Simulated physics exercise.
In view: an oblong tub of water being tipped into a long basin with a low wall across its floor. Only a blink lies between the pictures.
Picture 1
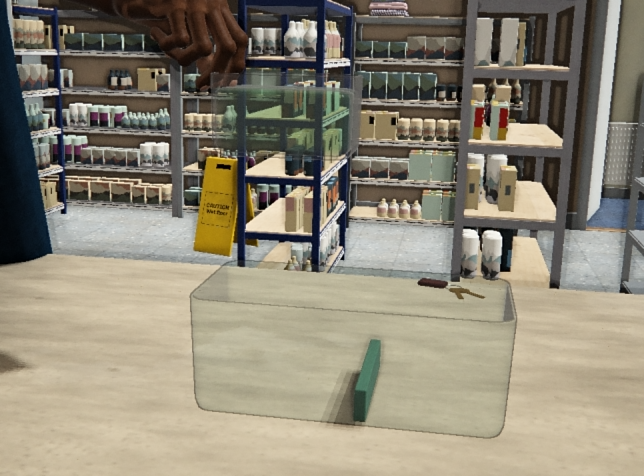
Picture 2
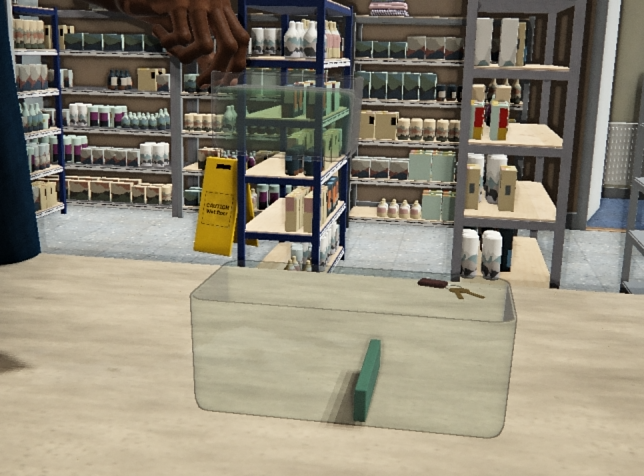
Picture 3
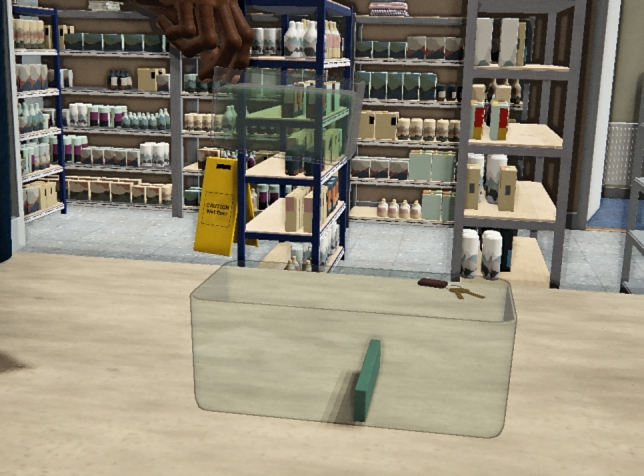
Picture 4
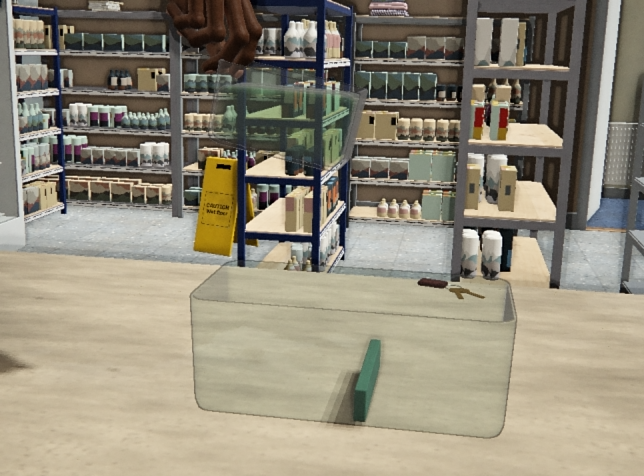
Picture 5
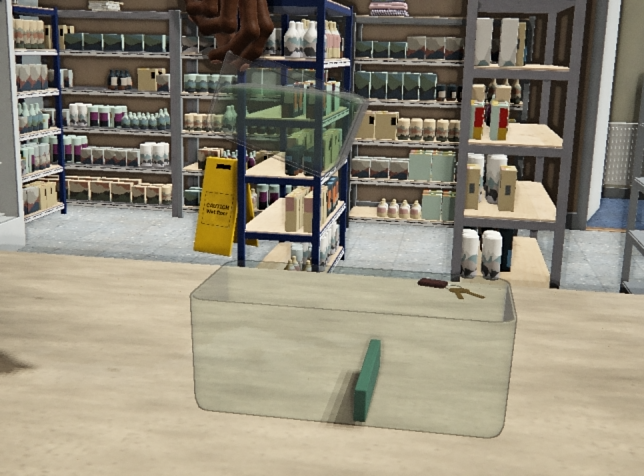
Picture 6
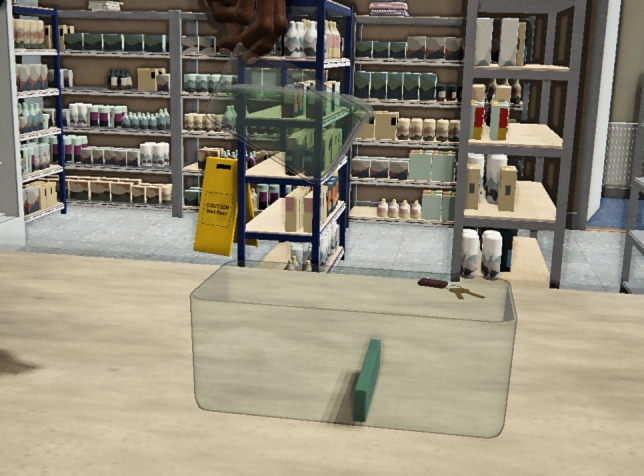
The footage shows a dark hand above a clear container in a shop with stocked shelves, gradually tilting it rightward over a counter, where a larger transparent basin with a low green wall inside stays still.
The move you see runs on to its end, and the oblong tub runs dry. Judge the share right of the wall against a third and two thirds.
It comes to more than two thirds.
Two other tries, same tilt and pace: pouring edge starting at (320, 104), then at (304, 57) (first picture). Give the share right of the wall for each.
About 65 and 60 per cent.
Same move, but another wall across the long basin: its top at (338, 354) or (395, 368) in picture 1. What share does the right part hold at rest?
Near 90 % and 60 %.
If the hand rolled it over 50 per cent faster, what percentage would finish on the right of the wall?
Near 75 %.
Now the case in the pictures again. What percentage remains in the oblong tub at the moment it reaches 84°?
Near 30 %.
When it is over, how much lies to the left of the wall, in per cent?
It comes to 15 per cent or so.
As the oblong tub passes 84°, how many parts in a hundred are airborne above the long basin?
About 45 per cent.
A moment on, the oblong tub is tipped on its side and 32 per cent is still to pour, 0 is left of the wall and 21 right of it.
Next, the oblong tub is tipped on its side and 9 per cent is still to pour, 5 is left of the wall and 76 right of it.
Then the oblong tub is tipped on its side and 2 per cent is still to pour, 11 is left of the wall and 81 right of it.
Later the oblong tub is tipped on its side and 0 per cent is still to pour, 14 is left of the wall and 82 right of it.
In the end 15 per cent lies left of the wall, 83 right of it and 2 outside.
